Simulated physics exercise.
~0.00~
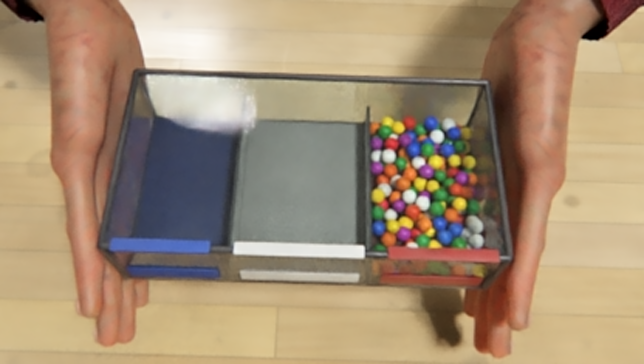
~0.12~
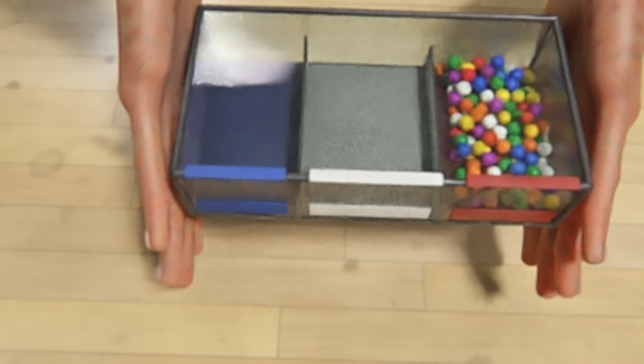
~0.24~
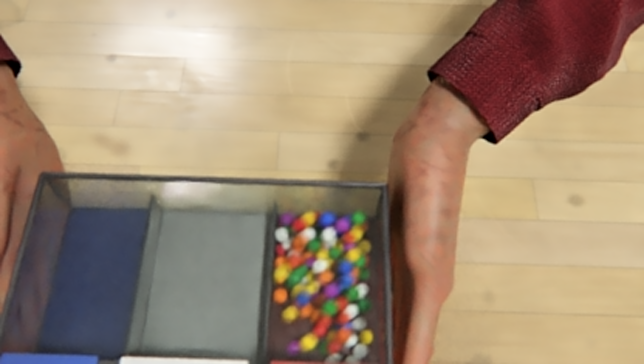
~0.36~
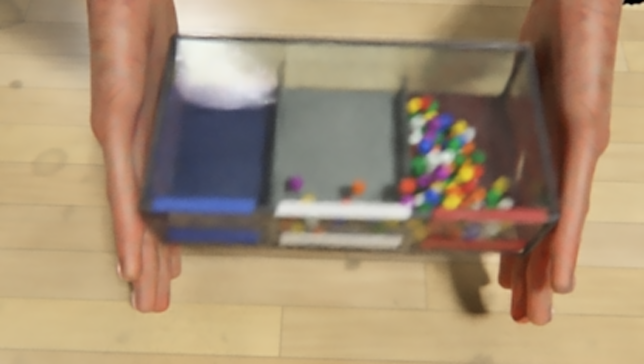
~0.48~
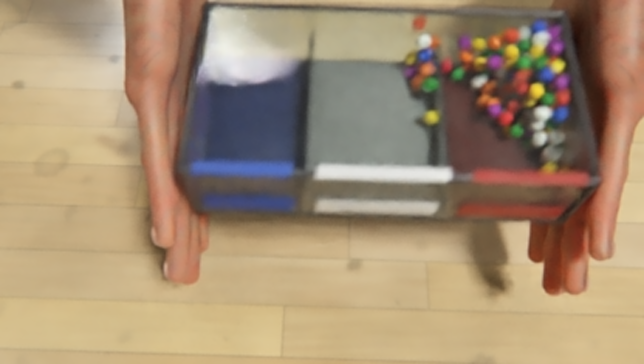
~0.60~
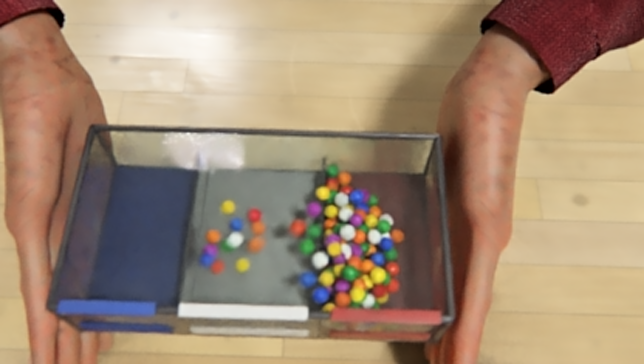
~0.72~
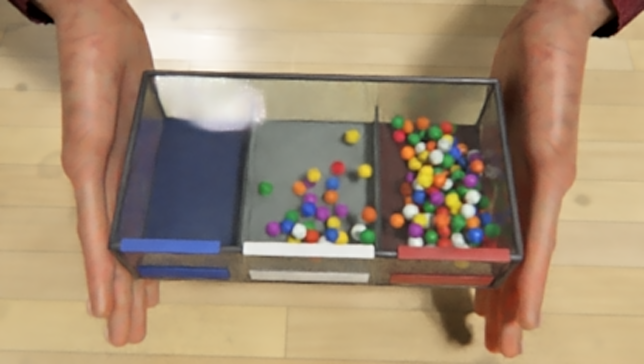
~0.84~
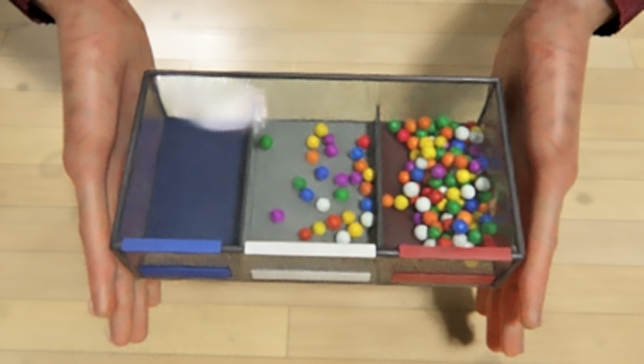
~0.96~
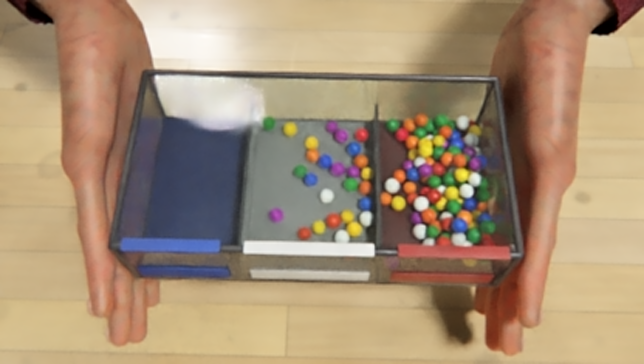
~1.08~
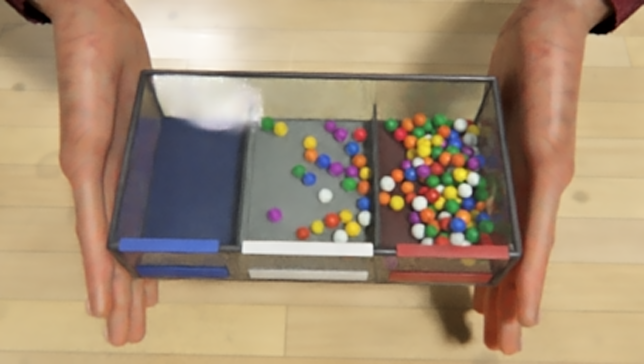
Above a pale wooden floor, two hands hold and shake a clear-lidded box with blue, grey and red compartments, and colourful beads spill leftward from the red one into the middle, ending mostly in red, with some in the middle and none in blue.
